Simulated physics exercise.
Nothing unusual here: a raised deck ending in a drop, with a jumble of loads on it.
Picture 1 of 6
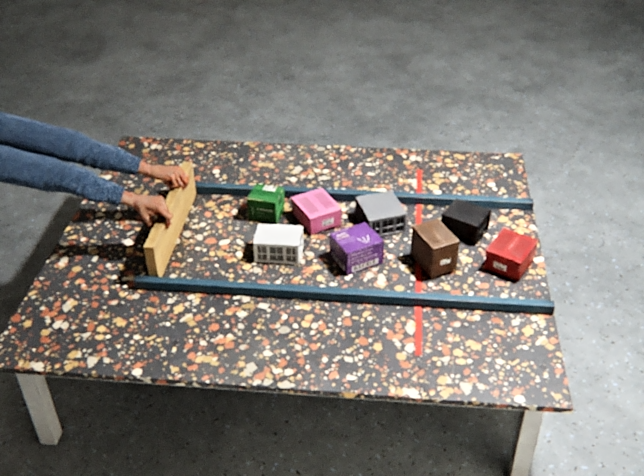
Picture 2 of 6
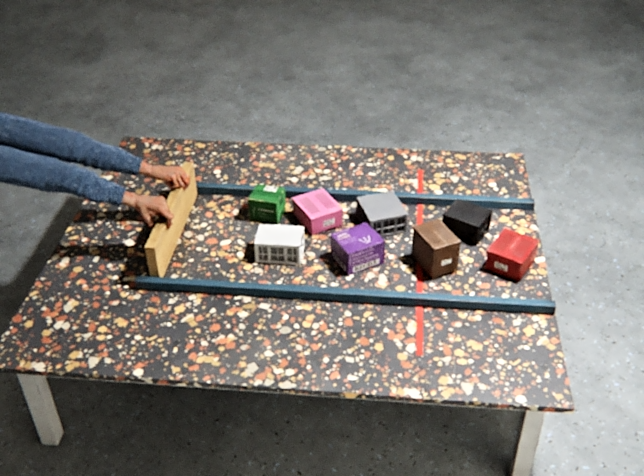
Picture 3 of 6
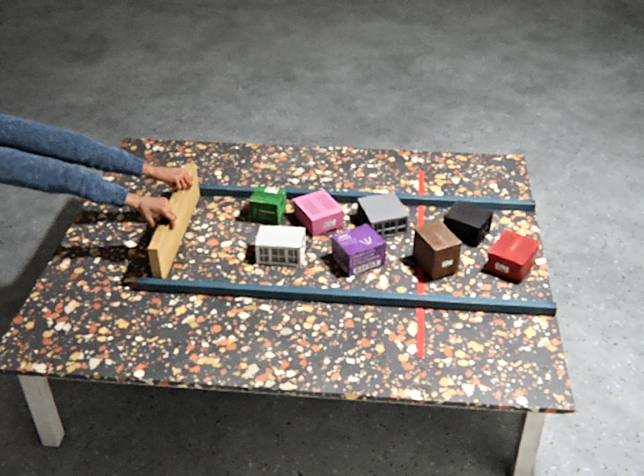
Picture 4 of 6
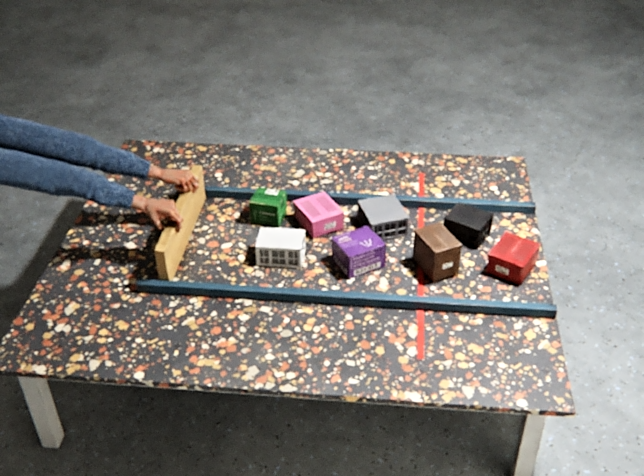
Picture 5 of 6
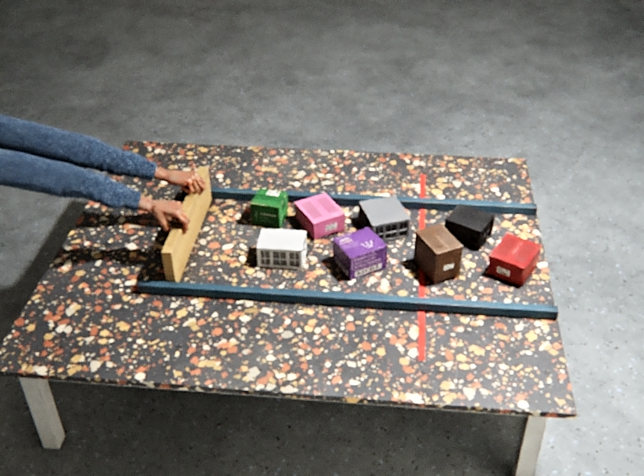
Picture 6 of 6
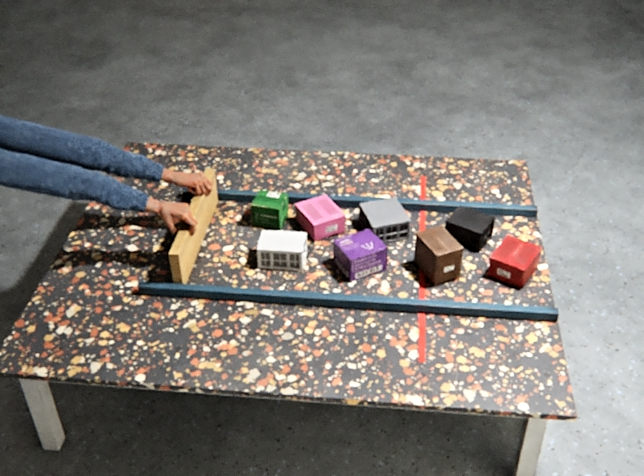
Two hands slide a wooden plank slightly right between blue rails toward eight still, colourful boxes.
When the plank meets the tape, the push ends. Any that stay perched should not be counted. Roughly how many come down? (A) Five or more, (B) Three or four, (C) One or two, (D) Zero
One or two.
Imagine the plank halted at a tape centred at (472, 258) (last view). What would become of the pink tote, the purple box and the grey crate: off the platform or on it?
The pink tote stays put. The purple box stays put. The grey crate ends up down.
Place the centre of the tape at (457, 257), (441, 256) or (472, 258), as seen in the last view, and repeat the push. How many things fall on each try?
In order, 4, 2 and 4.
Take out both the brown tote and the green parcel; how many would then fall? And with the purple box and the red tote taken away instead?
The first try gives 0, the second gives 1.
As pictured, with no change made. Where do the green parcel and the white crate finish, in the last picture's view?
The green parcel finishes at (438, 218); the white crate finishes at (446, 260).
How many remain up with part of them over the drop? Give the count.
The answer comes to 0.
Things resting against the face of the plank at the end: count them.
Count: 2.
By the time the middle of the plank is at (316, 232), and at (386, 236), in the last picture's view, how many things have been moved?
In order, the tallies are 5 and 8.
Soon after, none off yet; red tote at rest near (515, 262); black crate at rest near (469, 229); brown tote at rest near (438, 256).
After that, none off yet; red tote displaced a little near (523, 261); black crate displaced about its own width near (509, 229); brown tote displaced about its own width near (484, 259).
In the end, the number that fall off is one or two; gone, black crate and red tote.
